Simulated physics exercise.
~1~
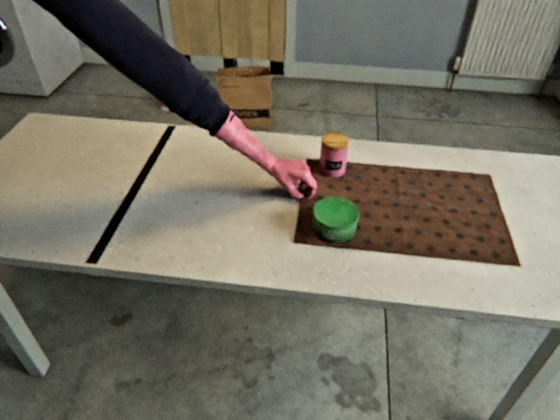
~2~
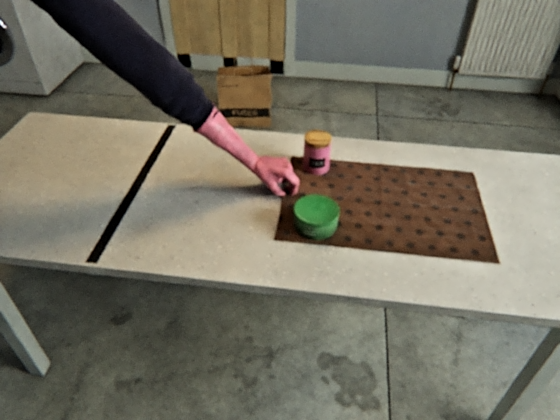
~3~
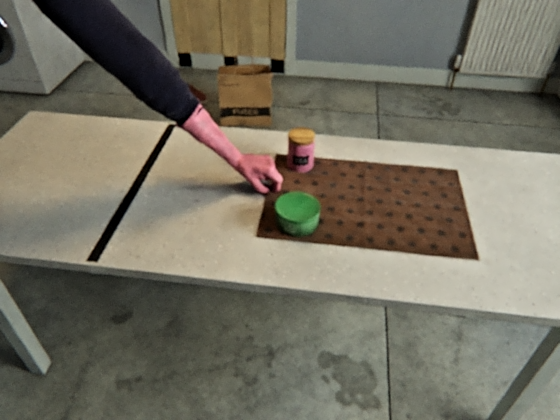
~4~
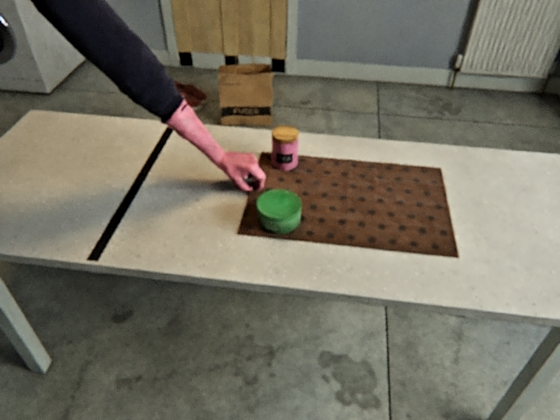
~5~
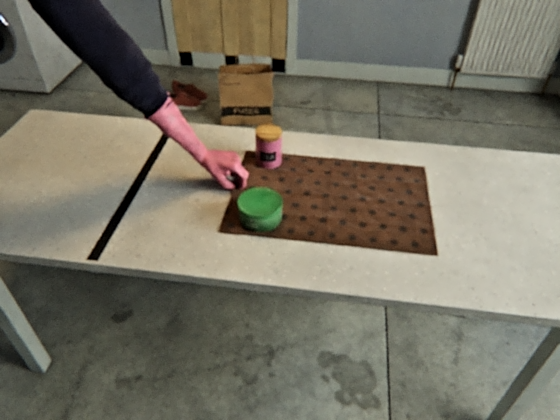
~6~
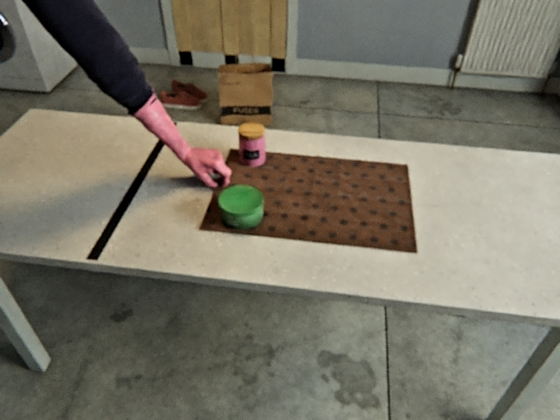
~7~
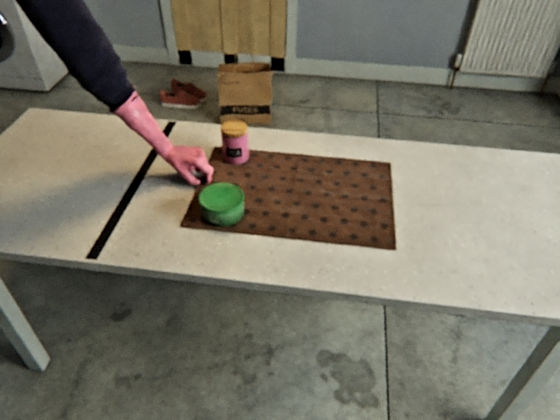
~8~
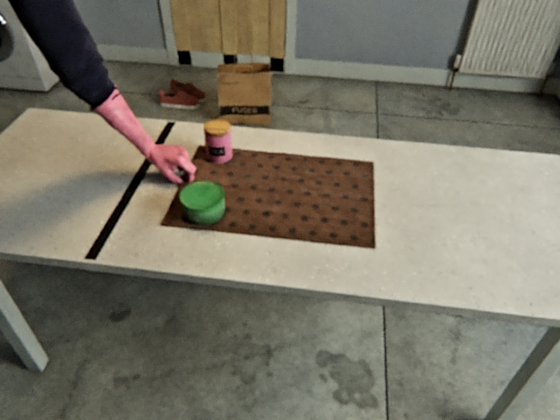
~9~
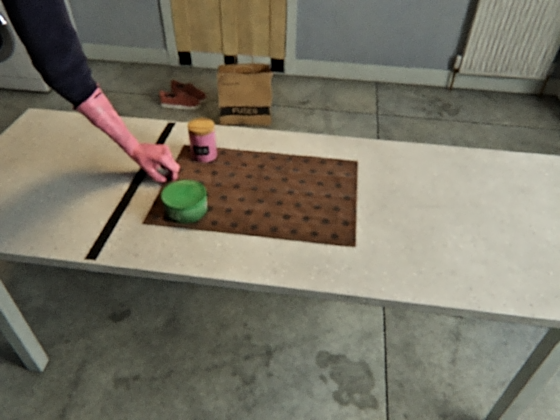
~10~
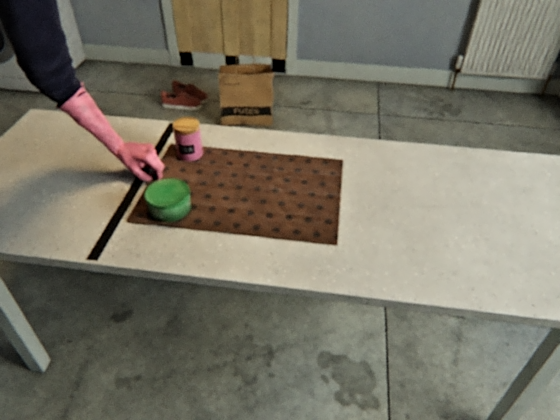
A hand pulls a brown cloth carrying a green tub and pink jar left to the tape.
